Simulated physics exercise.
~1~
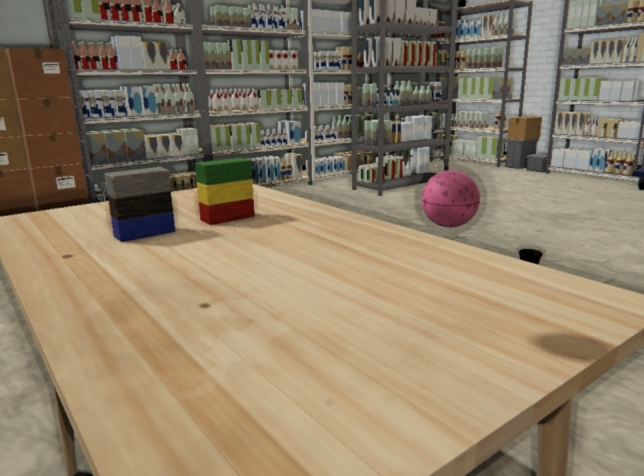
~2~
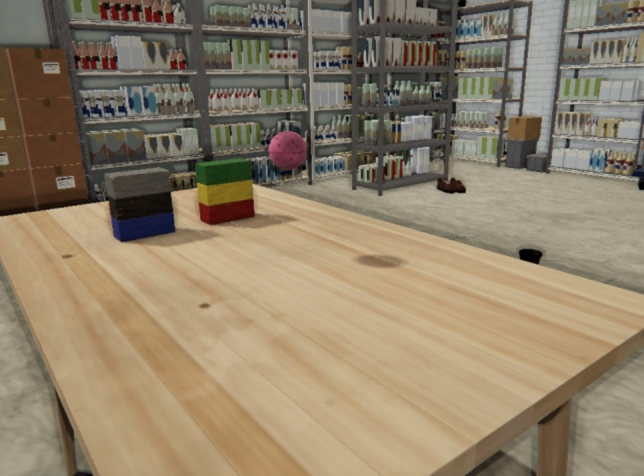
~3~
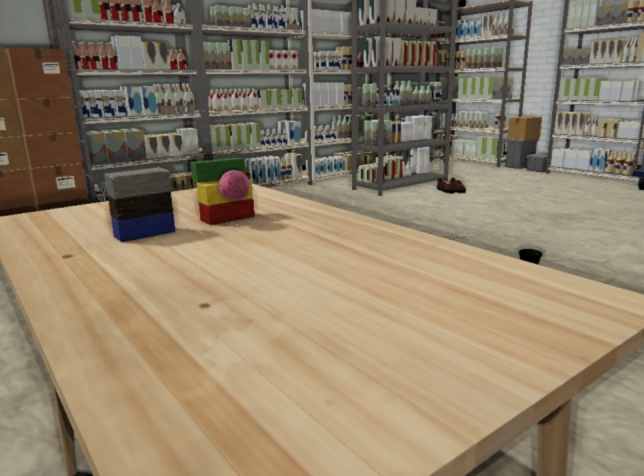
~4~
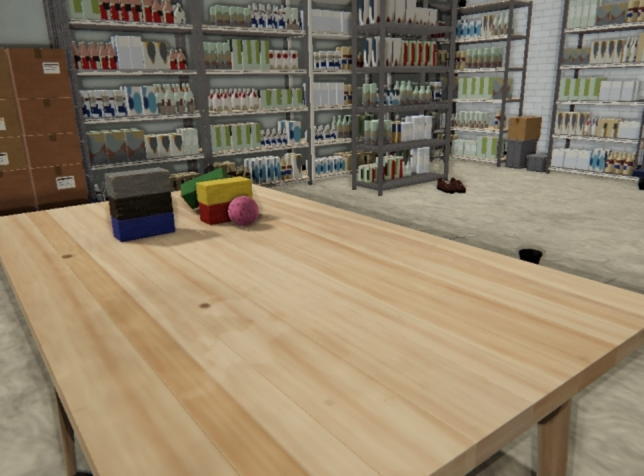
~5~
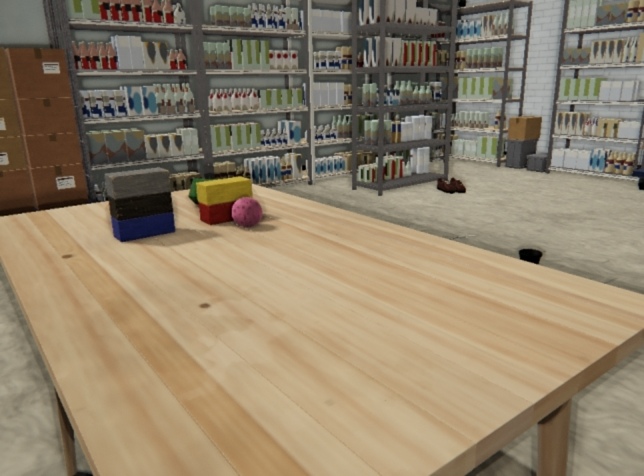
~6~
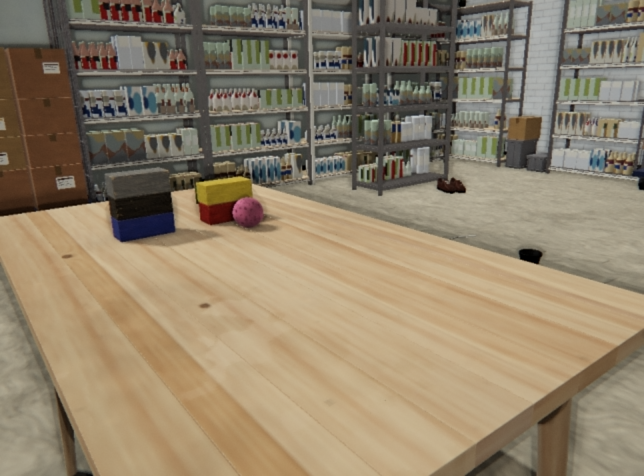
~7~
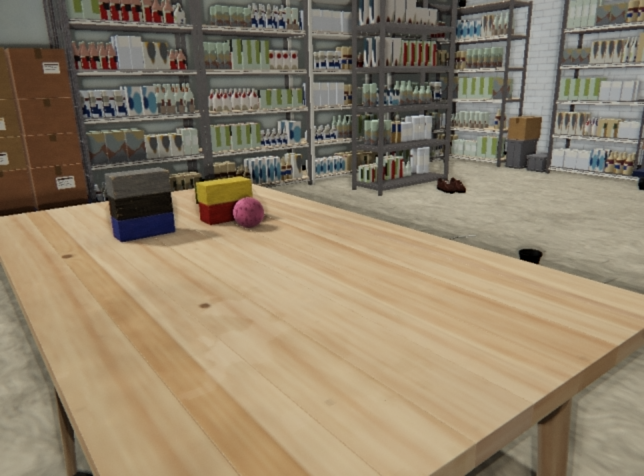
A pink ball flew in from the right and struck a stack of green, yellow and red blocks, knocking the green one off the back and out of sight, then rested beside the red block while the neighboring stack stood untouched.
